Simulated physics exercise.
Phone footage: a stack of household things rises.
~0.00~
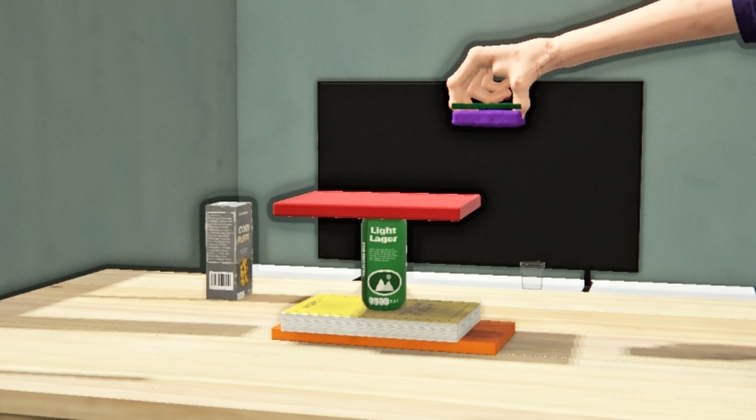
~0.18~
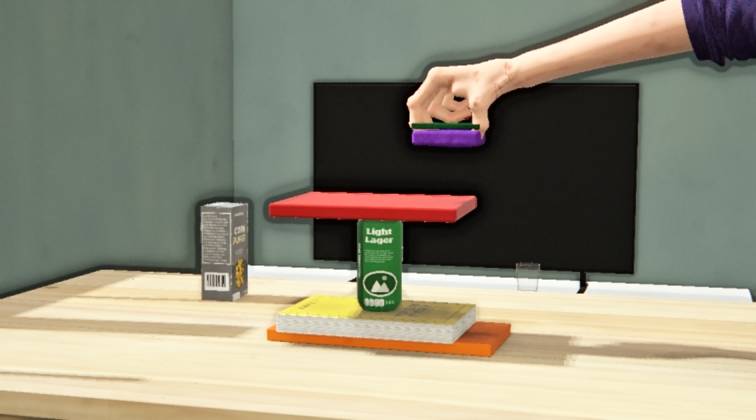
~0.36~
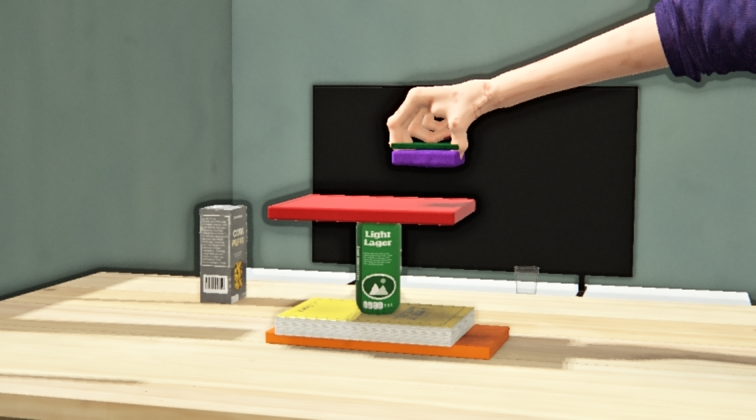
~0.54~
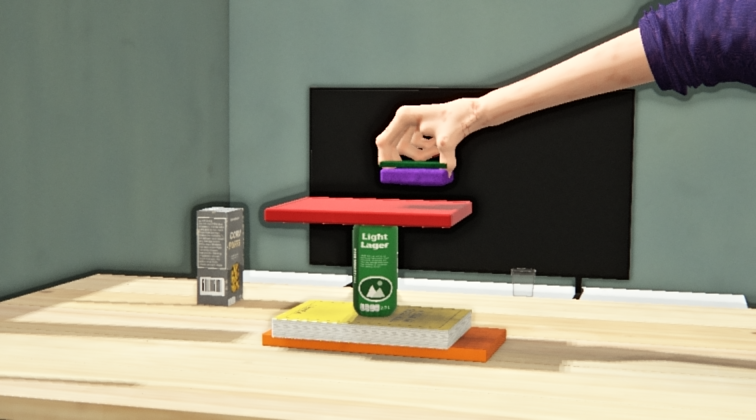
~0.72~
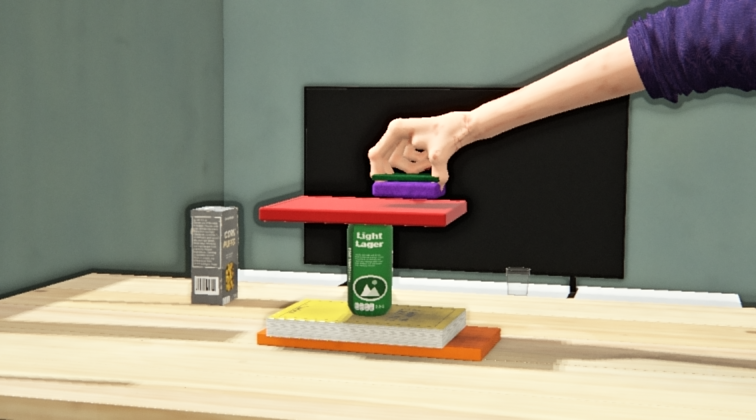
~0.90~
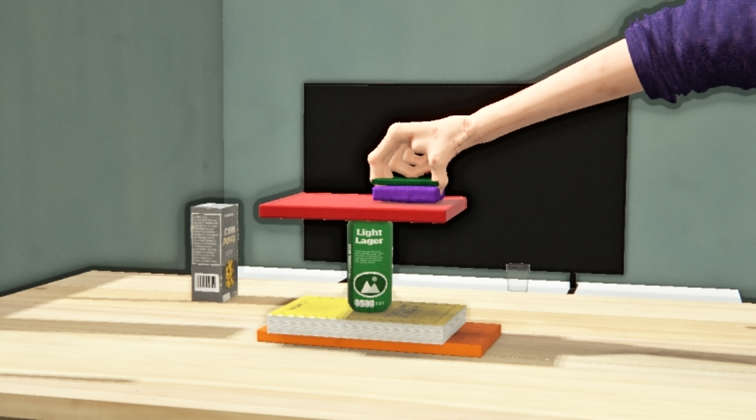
A hand lowers a purple sponge onto the red tray above a green can.
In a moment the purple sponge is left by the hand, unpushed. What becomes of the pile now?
It will stay balanced.
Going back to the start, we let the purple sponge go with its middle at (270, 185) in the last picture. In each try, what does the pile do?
It collapses.
After 1.30 s, no change.
After 2.10 s, purple sponge resting near (409, 191).
In the end (3.7 s), all 6 unmoved. At the end, from the last picture's camera, purple sponge near (409, 191). The pile stays up.
